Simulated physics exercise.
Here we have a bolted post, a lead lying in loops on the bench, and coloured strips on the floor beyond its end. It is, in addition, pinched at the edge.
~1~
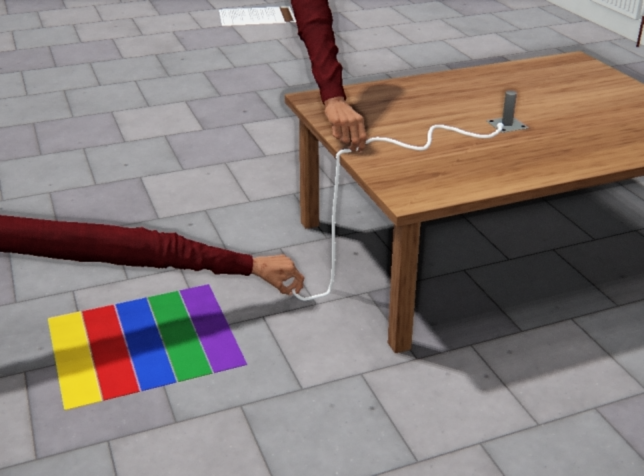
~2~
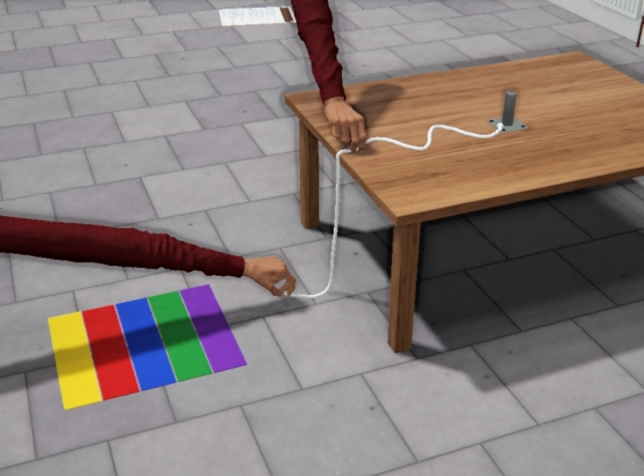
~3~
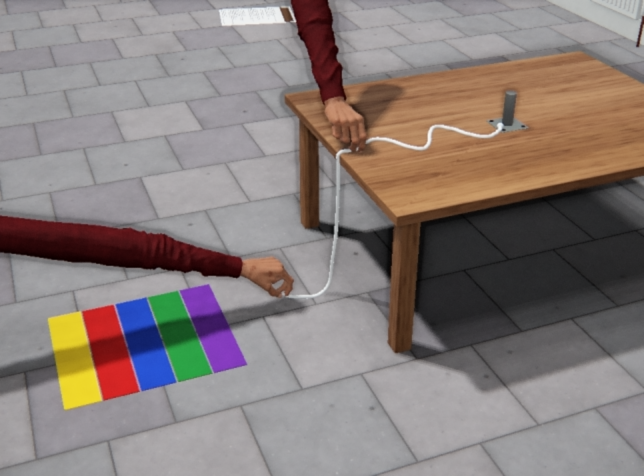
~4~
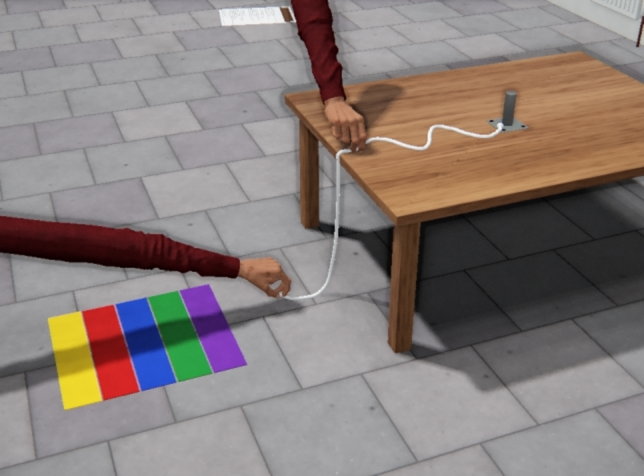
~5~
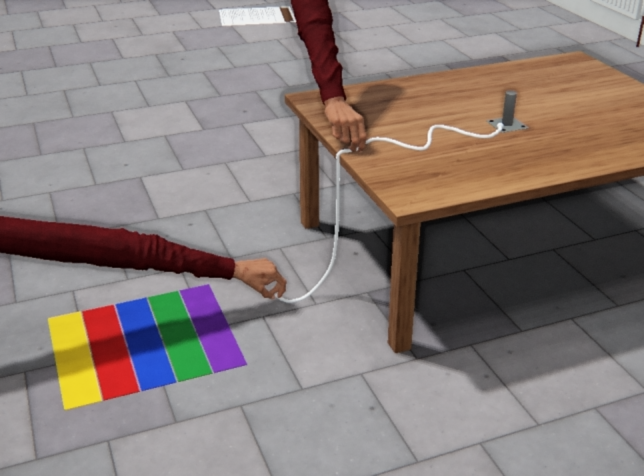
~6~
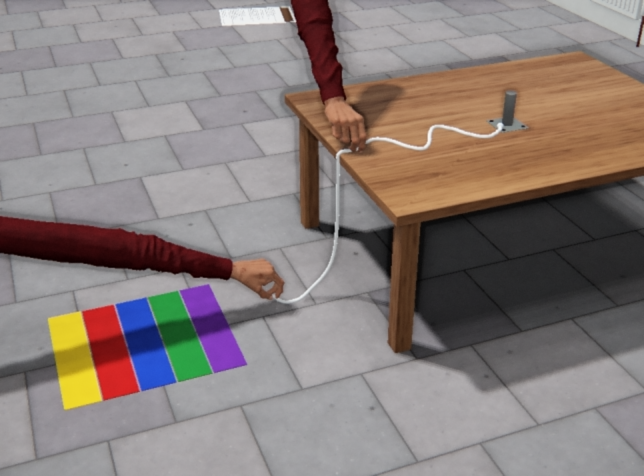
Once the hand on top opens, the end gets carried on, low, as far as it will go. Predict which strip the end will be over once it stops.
I would say the red strip.
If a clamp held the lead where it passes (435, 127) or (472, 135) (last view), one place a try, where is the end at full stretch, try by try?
About (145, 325) and (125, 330).
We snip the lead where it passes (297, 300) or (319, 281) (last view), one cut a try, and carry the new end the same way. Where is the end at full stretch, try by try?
About (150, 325) and (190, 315).
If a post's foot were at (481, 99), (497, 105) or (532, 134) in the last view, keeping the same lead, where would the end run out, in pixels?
The first try gives (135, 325), the second (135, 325) and the third (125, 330).
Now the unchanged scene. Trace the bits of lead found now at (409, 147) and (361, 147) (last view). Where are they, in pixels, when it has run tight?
End: (354, 150) and then (301, 183).
A little later, end near (184, 316); over green.
Next, end near (138, 326); over blue.
When it is tight, end near (109, 333); over red. It gets as far as the red strip.
